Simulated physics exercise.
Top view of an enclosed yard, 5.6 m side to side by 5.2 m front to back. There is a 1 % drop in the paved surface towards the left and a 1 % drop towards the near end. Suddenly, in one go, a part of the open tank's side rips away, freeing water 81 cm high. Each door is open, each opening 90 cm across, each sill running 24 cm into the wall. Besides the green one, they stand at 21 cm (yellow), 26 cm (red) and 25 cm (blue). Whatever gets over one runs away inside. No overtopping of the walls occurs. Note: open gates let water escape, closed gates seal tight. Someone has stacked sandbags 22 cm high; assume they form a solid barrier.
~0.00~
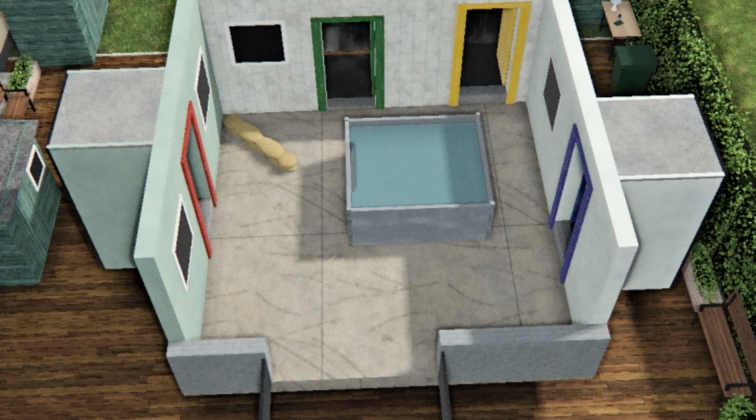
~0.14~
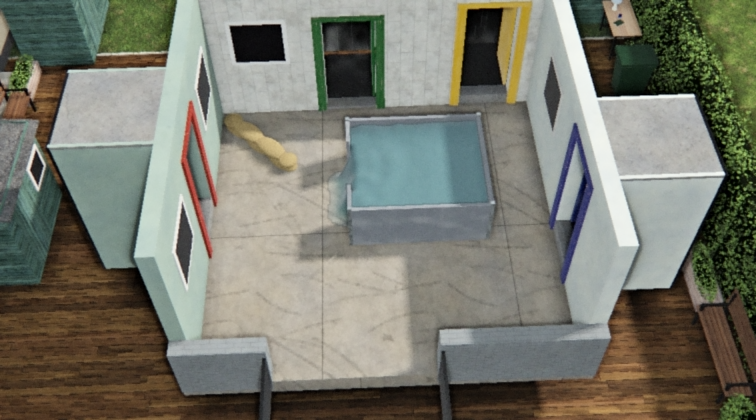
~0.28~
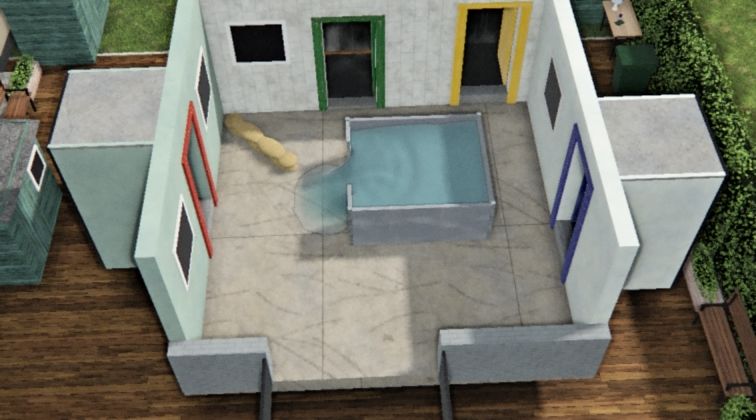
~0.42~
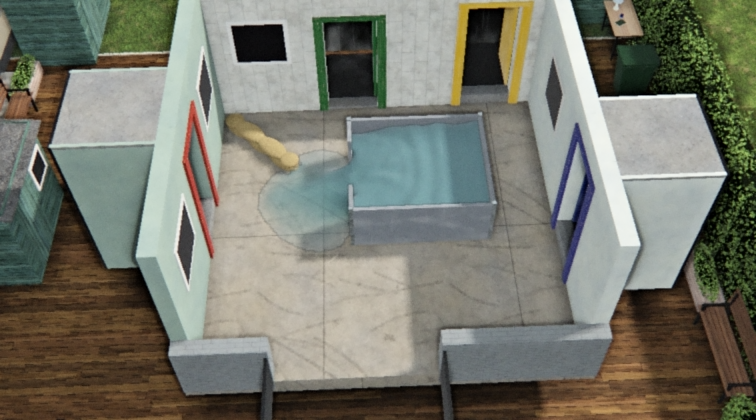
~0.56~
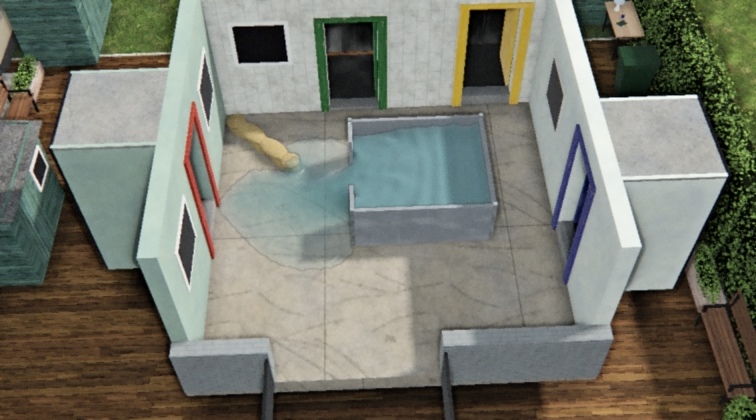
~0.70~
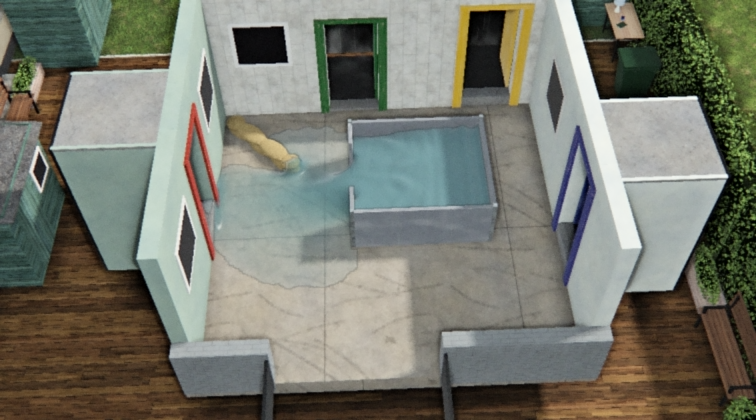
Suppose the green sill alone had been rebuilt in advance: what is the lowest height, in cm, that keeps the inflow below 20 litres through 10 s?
About 5.5 cm.
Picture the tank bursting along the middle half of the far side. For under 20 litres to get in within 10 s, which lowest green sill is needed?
You'd want it roughly 31 centimetres tall.
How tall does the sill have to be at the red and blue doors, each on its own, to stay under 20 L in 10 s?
Roughly 36 cm for the red door and roughly 8.0 cm for the blue door.
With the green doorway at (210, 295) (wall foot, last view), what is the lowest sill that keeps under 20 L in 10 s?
Close to 18 cm at the least.
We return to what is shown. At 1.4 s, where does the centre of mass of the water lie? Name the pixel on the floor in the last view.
The water's centre is at about (366, 202).
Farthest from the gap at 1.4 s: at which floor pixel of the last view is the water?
Lab note: Front tip approx. at (203, 360).
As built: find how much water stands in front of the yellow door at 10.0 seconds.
5.0 cm.
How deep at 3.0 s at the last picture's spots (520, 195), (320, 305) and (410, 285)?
Around 0 cm, 2 cm and 0 cm.
After 1.4 s water covers 30 % of the floor, deepest (49 cm) near (219, 198); 2 cm at the green door, 0 litres in over its 5 cm sill.
After 3.0 s water covers 50 % of the floor, deepest (37 cm) near (202, 371); 8 cm at the green door, 0 litres in over its 5 cm sill.
After 10.0 s water covers 95 % of the floor, deepest (16 cm) near (202, 371); 5 cm at the green door, 25 litres in over its 5 cm sill.
At the green door as built, the water arrived by 1.3 s and peaked near 9 cm at 3.2 s.
With a sill of 4.5 cm, 31 litres would have come in within the 10 s; with 6.5 cm, 11 litres. So under 20 litres takes about 5.5 cm.
